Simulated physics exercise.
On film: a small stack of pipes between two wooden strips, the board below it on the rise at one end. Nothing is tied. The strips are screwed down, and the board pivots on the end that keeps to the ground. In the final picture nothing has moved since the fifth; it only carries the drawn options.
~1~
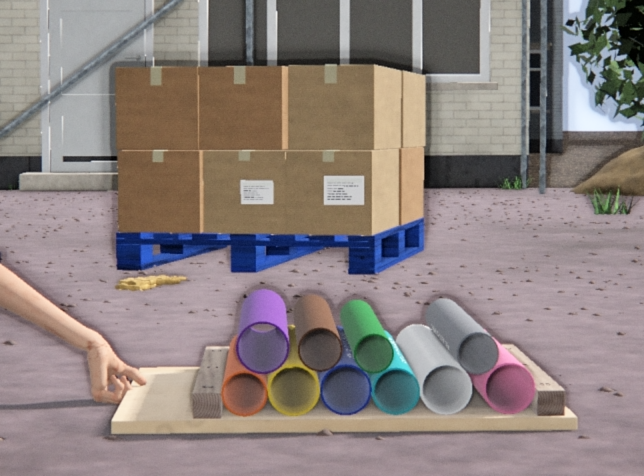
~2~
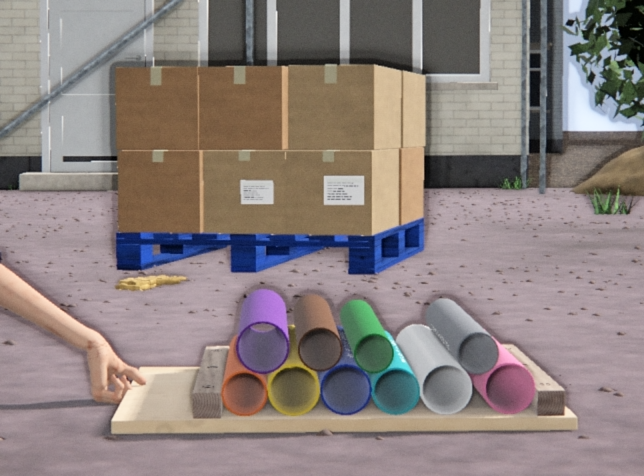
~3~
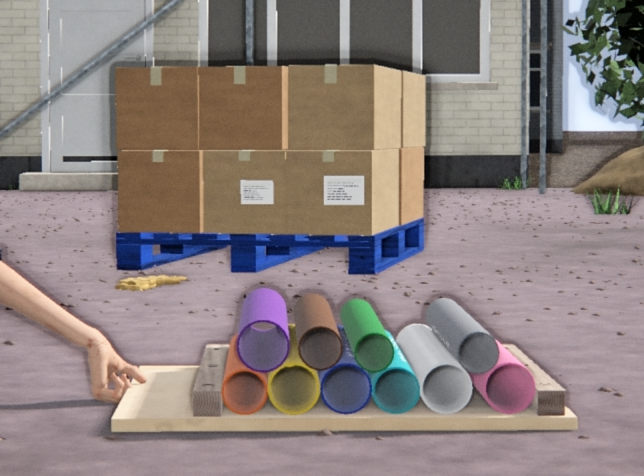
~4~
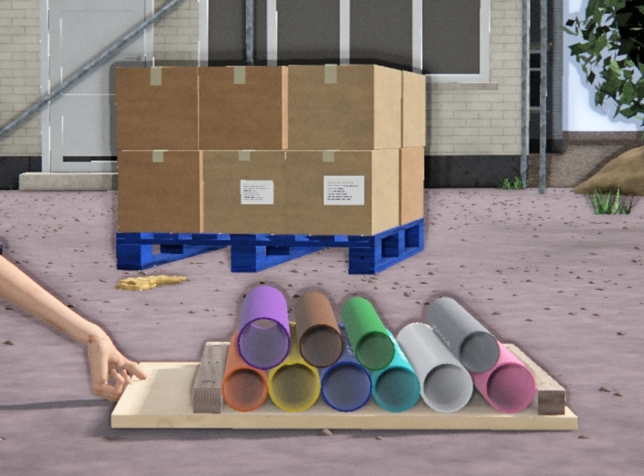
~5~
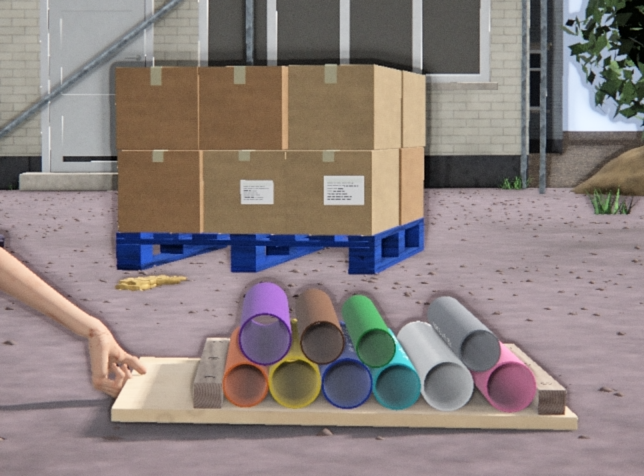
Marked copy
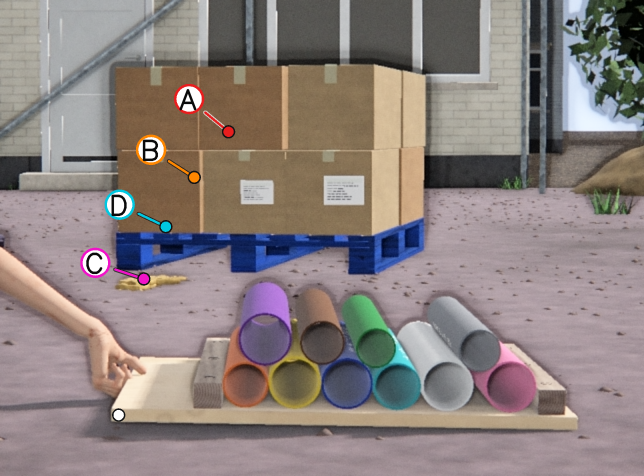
Coloured pipes stacked between two wooden strips on a board, a hand at its left end raising that end very slightly.
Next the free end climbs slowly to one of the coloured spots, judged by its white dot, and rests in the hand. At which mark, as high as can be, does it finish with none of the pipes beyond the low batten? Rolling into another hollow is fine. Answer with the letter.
D is the limit.
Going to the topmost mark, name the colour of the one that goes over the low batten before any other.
First is the grey one.
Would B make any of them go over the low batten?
At B: Yes.
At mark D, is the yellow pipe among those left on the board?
Yes, with D.
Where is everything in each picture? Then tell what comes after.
The first frame shows grey pipe (478, 353); green pipe (374, 353); brown pipe (320, 350).
The second frame shows brown pipe (320, 349); board (338, 384).
The third frame shows board (338, 383); orange pipe (245, 392); yellow pipe (294, 388); green pipe (374, 352).
The fourth frame shows board (338, 381); orange pipe (245, 389); yellow pipe (294, 386).
The fifth frame shows board (338, 379); orange pipe (246, 384); yellow pipe (295, 382).
On the marked copy, A at (228, 132); B at (194, 177); C at (144, 279); D at (166, 227); the white dot at (118, 415).
With D. Early on, board at 16°.
Further on, board at 26°.
At the end, board at 26°, none over the low batten.
As for the rest, A four over the low batten (purple, grey, green, brown); B three over the low batten (grey, green, brown); C none over the low batten.
